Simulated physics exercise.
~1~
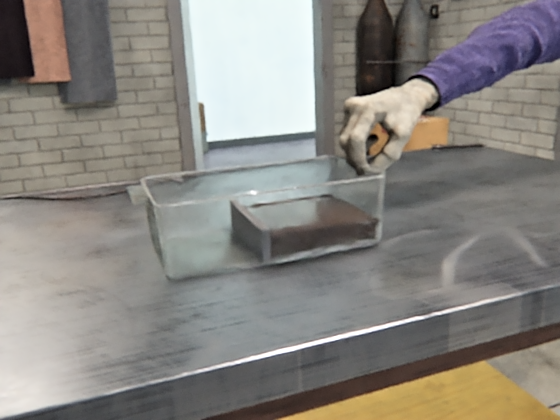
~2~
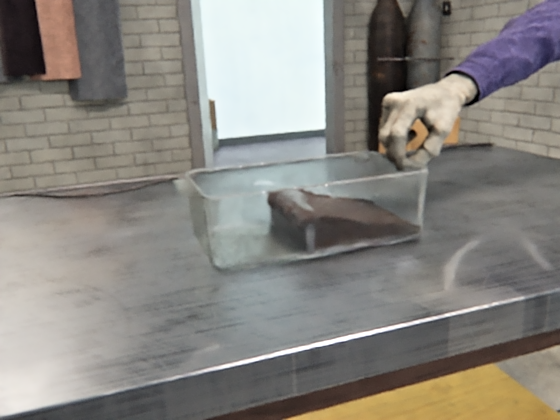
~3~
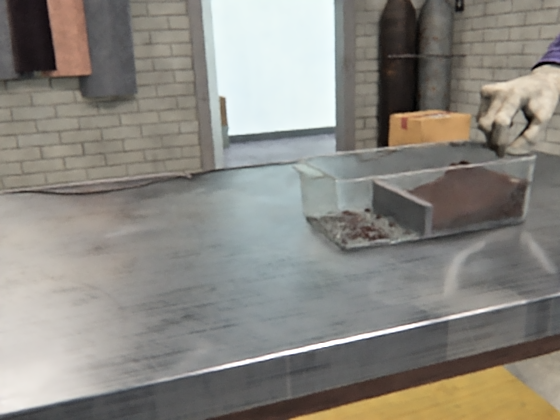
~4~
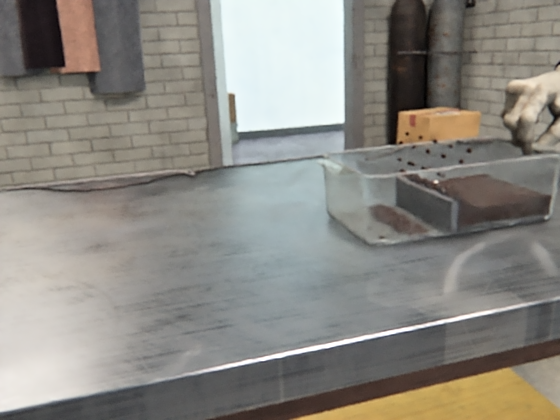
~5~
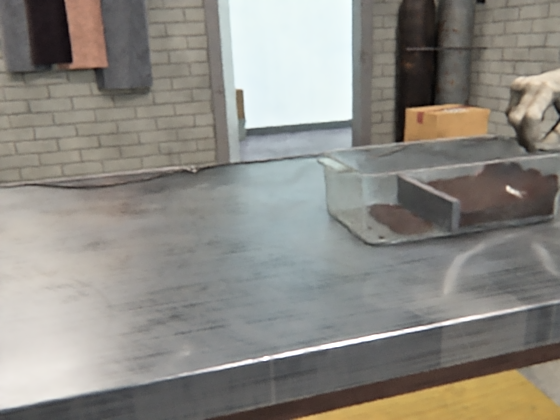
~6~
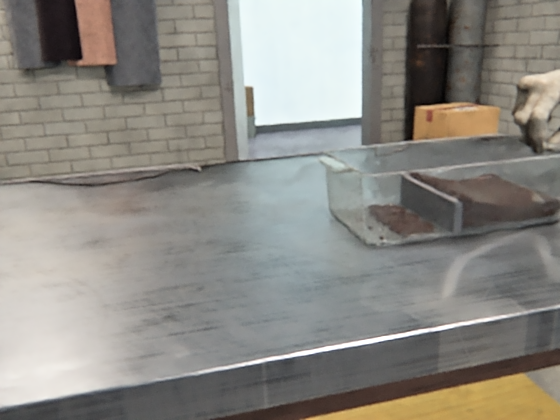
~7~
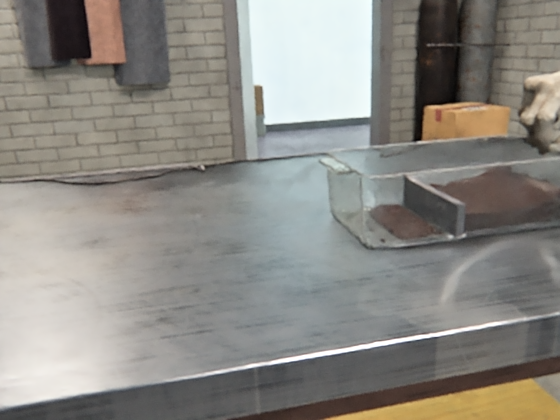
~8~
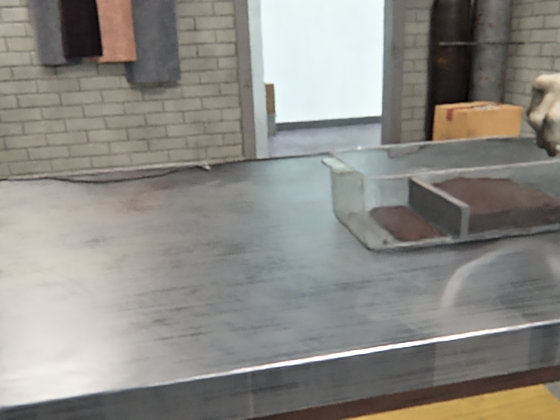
A clear oblong tub with brown coffee to the right of its low dividing wall is pulled rightward across a table by a gloved hand, then stops; some coffee crosses to the left part, leaving a small amount there while most stays on the right.
